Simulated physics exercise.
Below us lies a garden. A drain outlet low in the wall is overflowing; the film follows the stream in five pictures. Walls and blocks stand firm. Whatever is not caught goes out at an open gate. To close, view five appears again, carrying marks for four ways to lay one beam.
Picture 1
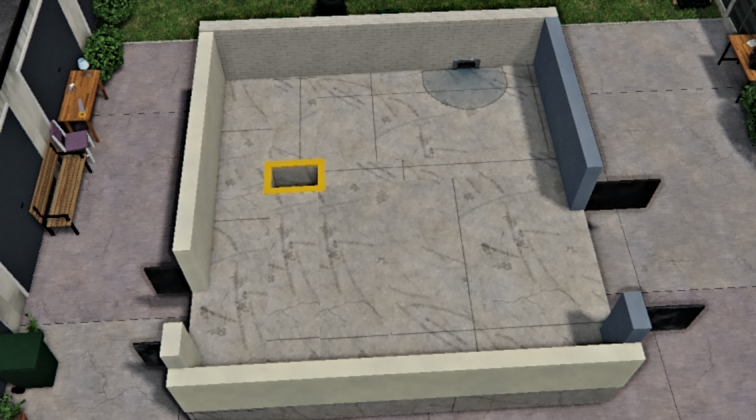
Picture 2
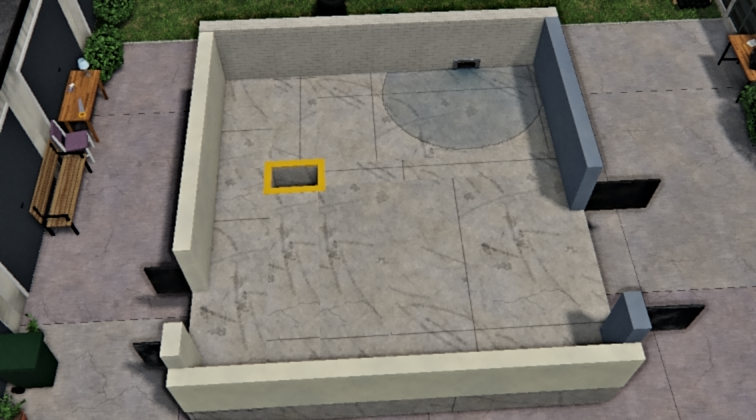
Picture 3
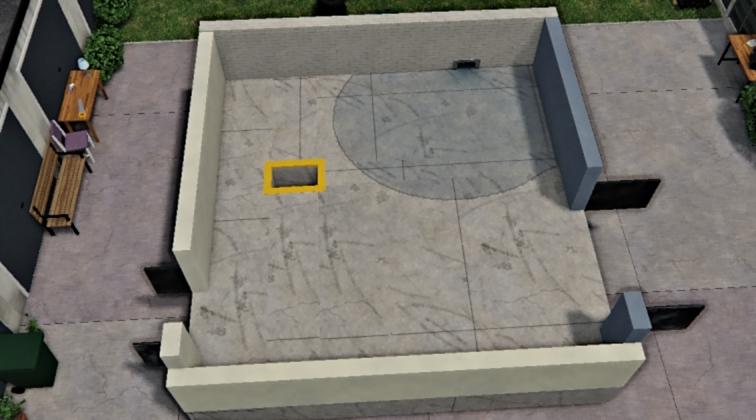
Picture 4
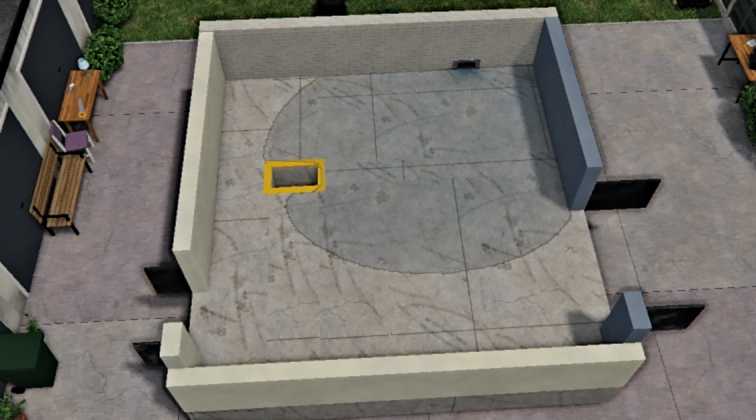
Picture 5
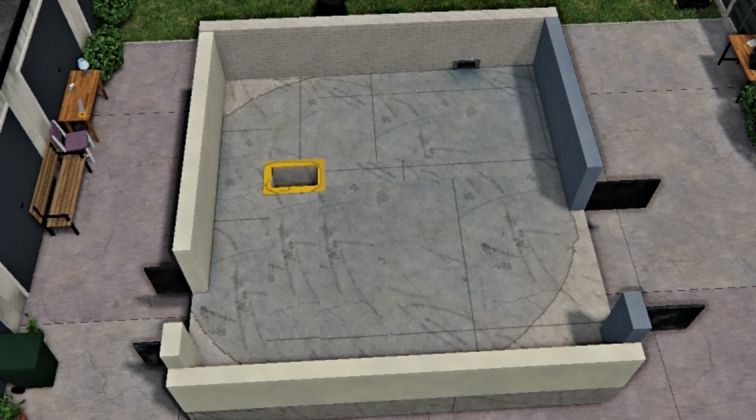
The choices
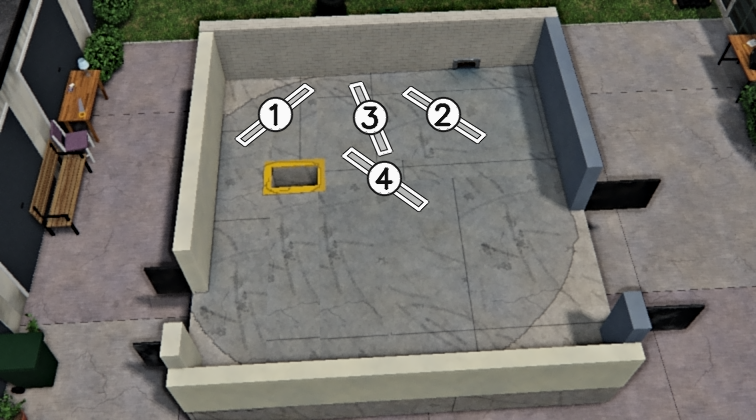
The footage shows a walled, paved garden yard seen from above, where water spreads from an outlet near the top right wall, reaches around the yellow-rimmed gully at left, and then covers most of the paving.
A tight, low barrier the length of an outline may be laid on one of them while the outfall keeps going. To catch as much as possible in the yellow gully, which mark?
Choose 1.
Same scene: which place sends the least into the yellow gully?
That would be 3.
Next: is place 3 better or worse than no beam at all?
It is worse.
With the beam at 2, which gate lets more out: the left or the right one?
The left one.
In white, 1 from (241, 141) to (308, 88); 2 from (407, 91) to (480, 138); 3 from (356, 84) to (385, 152); 4 from (347, 152) to (422, 205).
With 1, about 19 % of the stream goes into the yellow gully, about 80 % out by the gates.
With 2, about 11 % of the stream goes into the yellow gully, about 87 % out by the gates.
With 3, about 6 % of the stream goes into the yellow gully, about 92 % out by the gates.
With 4, about 13 % of the stream goes into the yellow gully, about 84 % out by the gates.
